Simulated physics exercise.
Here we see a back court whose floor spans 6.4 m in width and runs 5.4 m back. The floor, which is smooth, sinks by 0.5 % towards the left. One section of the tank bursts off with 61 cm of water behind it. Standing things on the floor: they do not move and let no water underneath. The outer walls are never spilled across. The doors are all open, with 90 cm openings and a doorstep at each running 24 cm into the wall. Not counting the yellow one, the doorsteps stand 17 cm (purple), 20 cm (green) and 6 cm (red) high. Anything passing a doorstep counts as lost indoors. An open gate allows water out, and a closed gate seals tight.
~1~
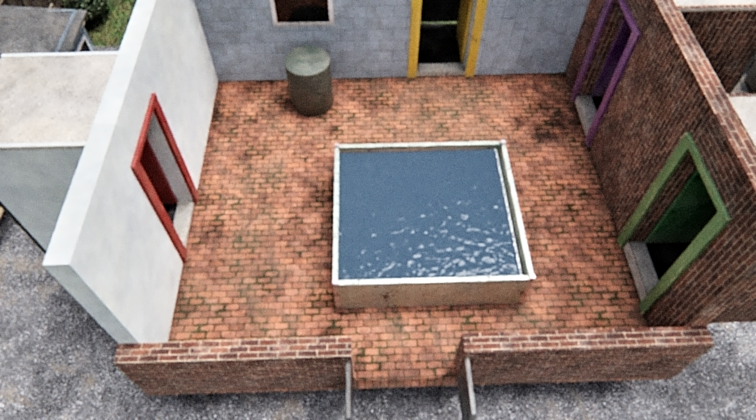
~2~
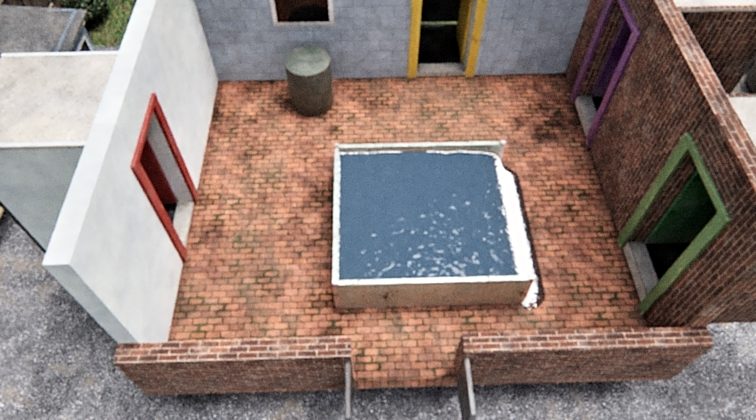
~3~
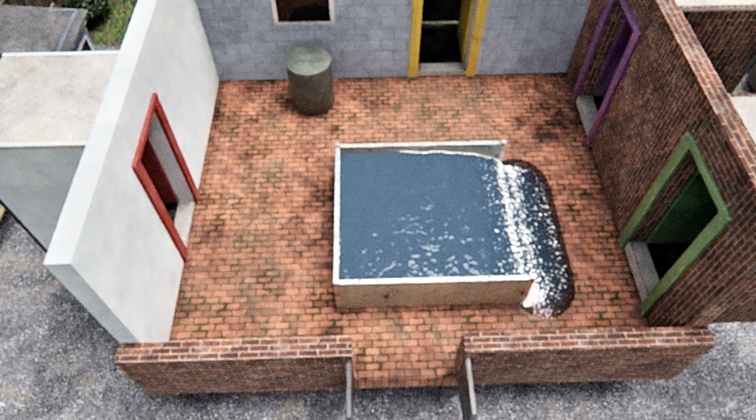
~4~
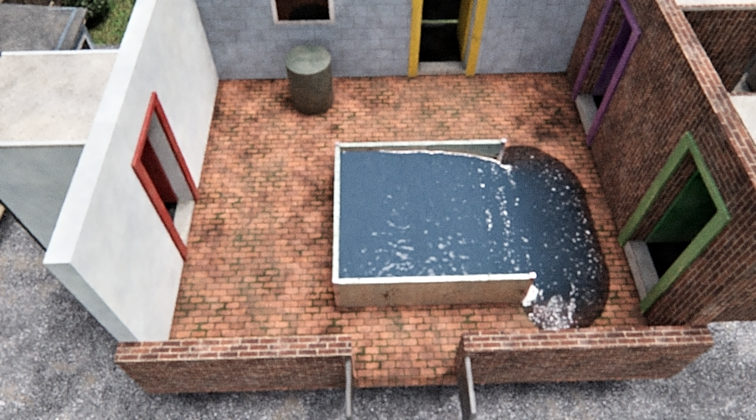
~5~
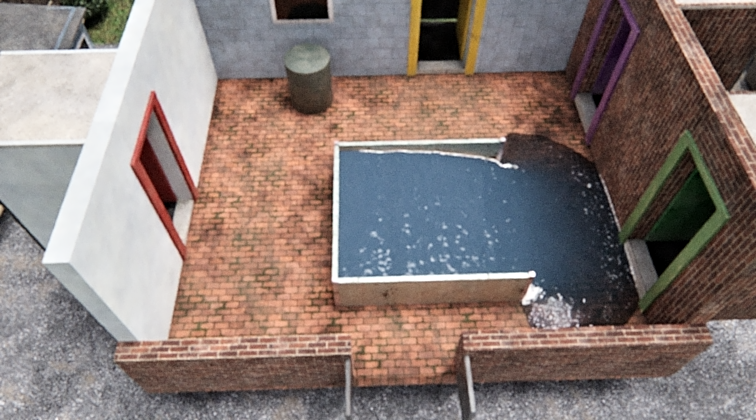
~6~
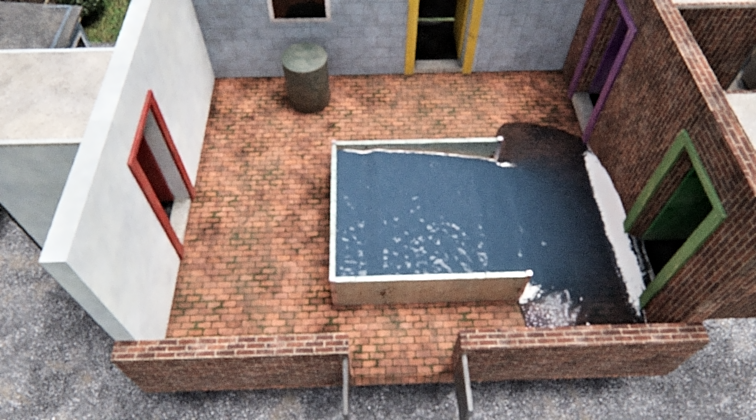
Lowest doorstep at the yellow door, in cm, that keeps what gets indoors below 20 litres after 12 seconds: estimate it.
My estimate is 9 cm.
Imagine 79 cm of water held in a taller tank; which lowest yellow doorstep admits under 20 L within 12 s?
The step needs to be some 12.0 cm.
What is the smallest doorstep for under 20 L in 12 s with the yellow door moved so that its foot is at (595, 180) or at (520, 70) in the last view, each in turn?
About 33 cm, then about 27 cm.
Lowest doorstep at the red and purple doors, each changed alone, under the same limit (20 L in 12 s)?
About 11.0 cm at red and about 13.5 cm at purple.
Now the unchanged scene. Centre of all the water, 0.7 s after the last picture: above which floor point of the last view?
I'd put it close to (476, 230).
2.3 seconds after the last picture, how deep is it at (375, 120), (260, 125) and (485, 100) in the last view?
First 0, then 0, then 8 cm.
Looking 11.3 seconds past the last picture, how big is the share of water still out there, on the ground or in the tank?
Water still present: Approx. 84 %.
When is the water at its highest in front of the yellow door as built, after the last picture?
3.0 s.
Then, 0.7 s after the last picture water covers 25 % of the floor, deepest (44 cm) near (607, 222); it has not reached the yellow door.
Then, 2.3 s after the last picture water covers 45 % of the floor, deepest (37 cm) near (643, 335); 11 cm at the yellow door, 0 litres in over its 10 cm doorstep.
Then, 11.3 s after the last picture water covers 100 % of the floor, deepest (14 cm) near (178, 278); 8 cm at the yellow door, 12 litres in over its 10 cm doorstep.
At the yellow door as built, the water peaked near 13 cm, 3.1 s after the last picture.
Run again over the same 12 s with other heights there, 28 litres in over 8 cm, 7 litres over 11 cm. The limit of 20 litres is kept from about 9 cm up.
